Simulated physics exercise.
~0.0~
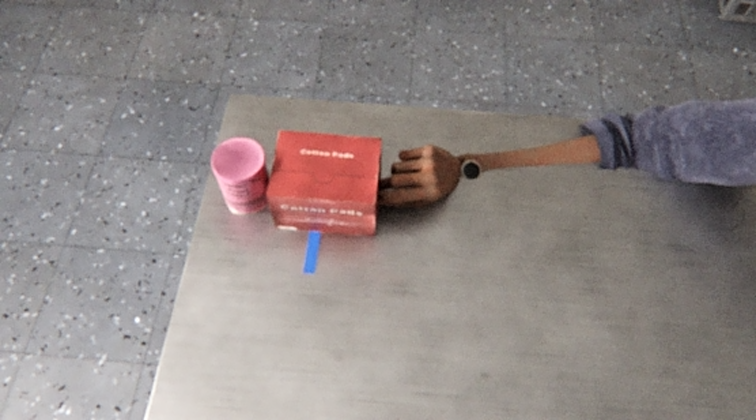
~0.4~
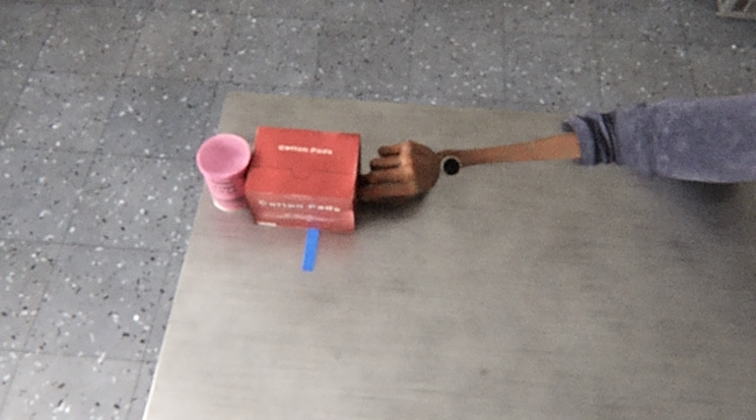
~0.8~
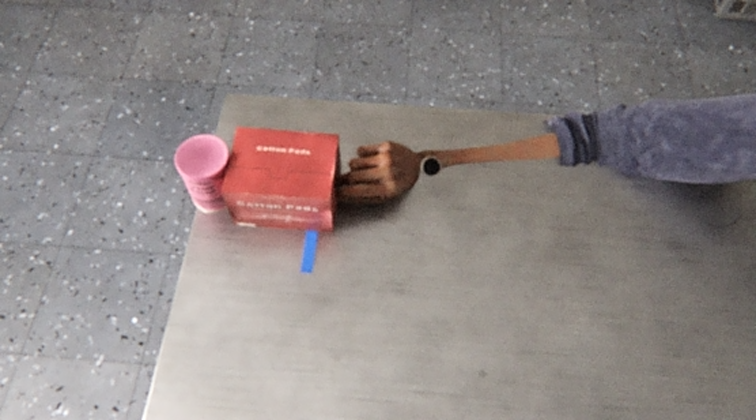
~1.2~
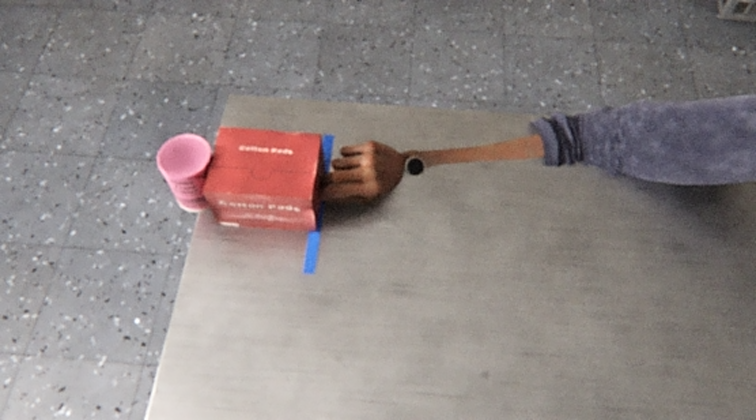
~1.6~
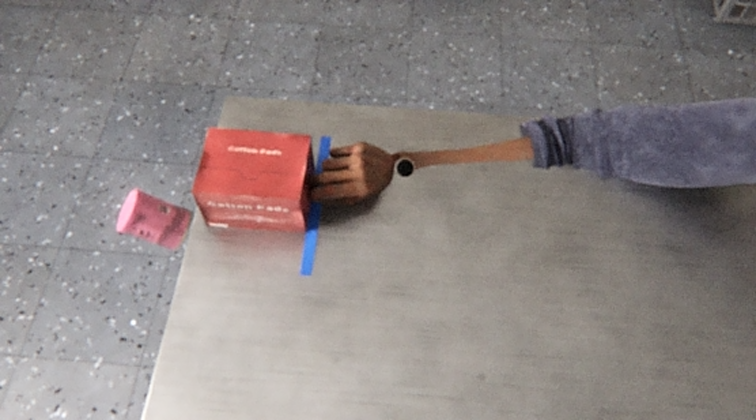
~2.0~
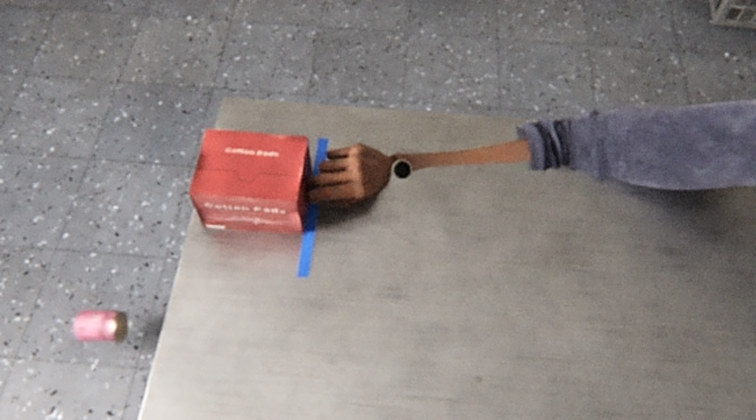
On a metal table marked with blue tape, a hand pushed a red box left against a pink pot, sliding both towards the edge until the pot tipped over and fell off the table, while the box stayed on top.
